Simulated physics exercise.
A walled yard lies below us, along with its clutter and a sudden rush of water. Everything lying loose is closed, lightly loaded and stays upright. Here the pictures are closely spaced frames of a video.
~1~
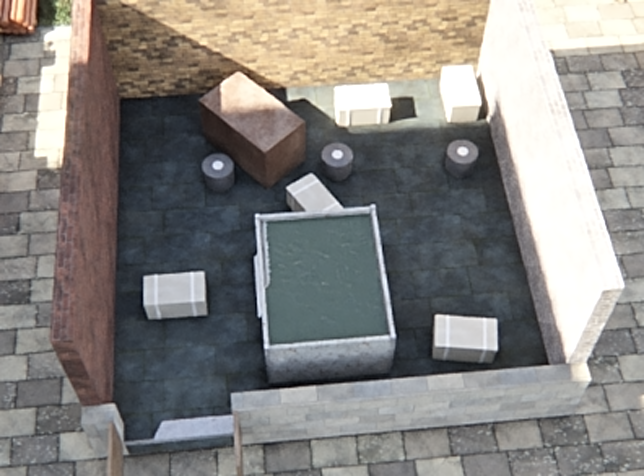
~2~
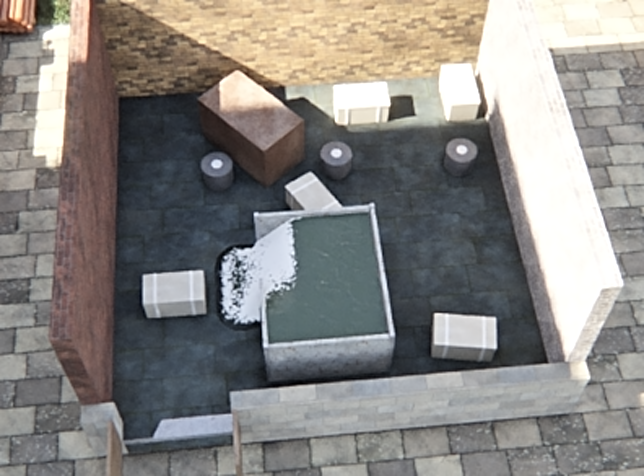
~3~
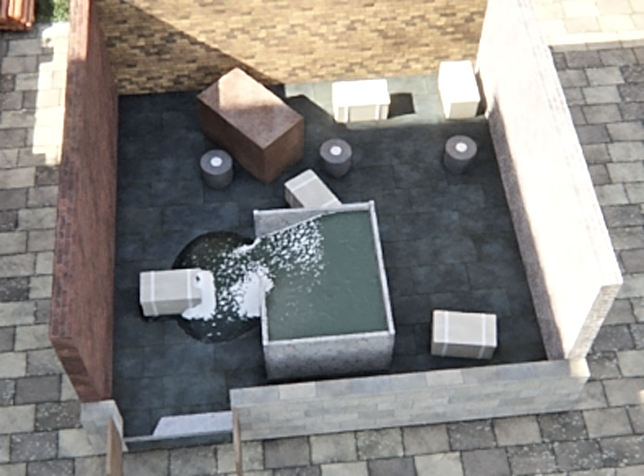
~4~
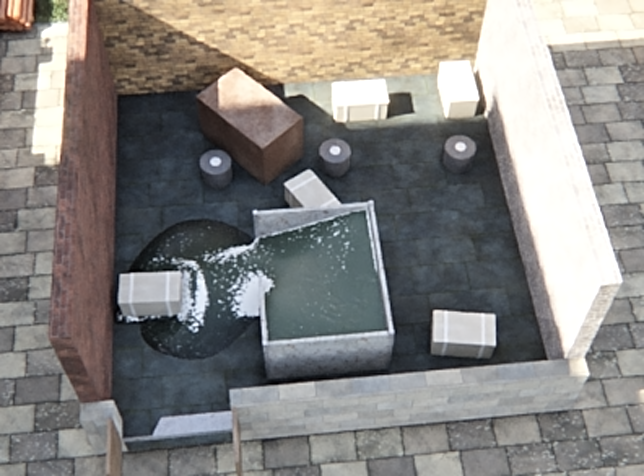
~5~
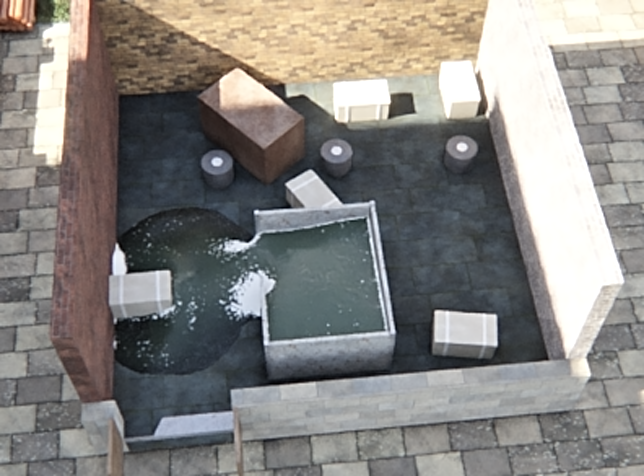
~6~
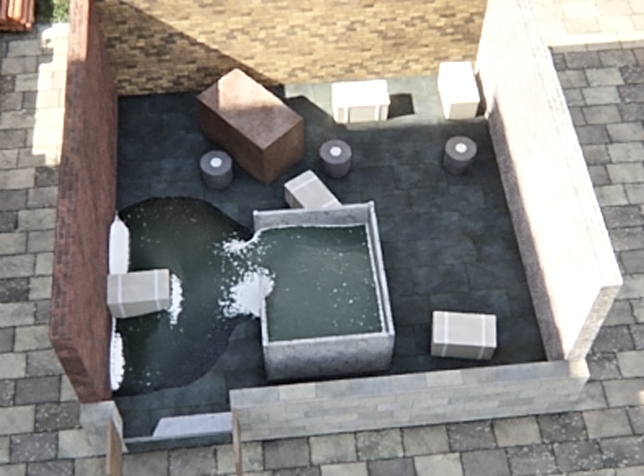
Water bursts from the left side of a raised stone tank of dark green water in a walled yard, seen from high above by a still camera. Around the tank on the dark floor sit pale boxes, three grey drums and a large reddish-brown block near the tan back wall. Foaming water spreads left, pushes one pale box toward the reddish wall and splashes along that wall, while the other objects stay put.
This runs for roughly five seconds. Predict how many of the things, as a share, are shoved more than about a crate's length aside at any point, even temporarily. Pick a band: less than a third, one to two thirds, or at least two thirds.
The fraction is one to two thirds of them.
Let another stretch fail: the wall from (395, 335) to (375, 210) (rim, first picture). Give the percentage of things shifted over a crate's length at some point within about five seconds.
About 60 %.
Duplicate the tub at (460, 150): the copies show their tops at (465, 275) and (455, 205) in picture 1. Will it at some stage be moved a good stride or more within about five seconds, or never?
Copy 1: Stayed below the mark. Copy 2: Stayed below the mark.
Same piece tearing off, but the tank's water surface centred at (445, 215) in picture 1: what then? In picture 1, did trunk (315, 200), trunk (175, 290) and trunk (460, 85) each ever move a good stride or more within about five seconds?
Item one travelled far enough, item two travelled far enough, item three not displaced far.
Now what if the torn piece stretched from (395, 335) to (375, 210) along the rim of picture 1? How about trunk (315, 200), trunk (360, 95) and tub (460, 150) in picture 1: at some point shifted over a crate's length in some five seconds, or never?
Taking them in order, short of it, covered the distance, covered the distance.
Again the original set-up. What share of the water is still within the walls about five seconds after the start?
Close to 78 per cent, I think.
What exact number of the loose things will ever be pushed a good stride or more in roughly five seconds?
Count: 4.
A moment on, 0 of 8 are well off their spots; 1 afloat.
Next, 1 of 8 are well off their spots; 1 afloat.
Later, 1 of 8 are well off their spots; 0 afloat.
In the end, 4 of 8 are well off their spots, and 4 have been at some point; 1 afloat.
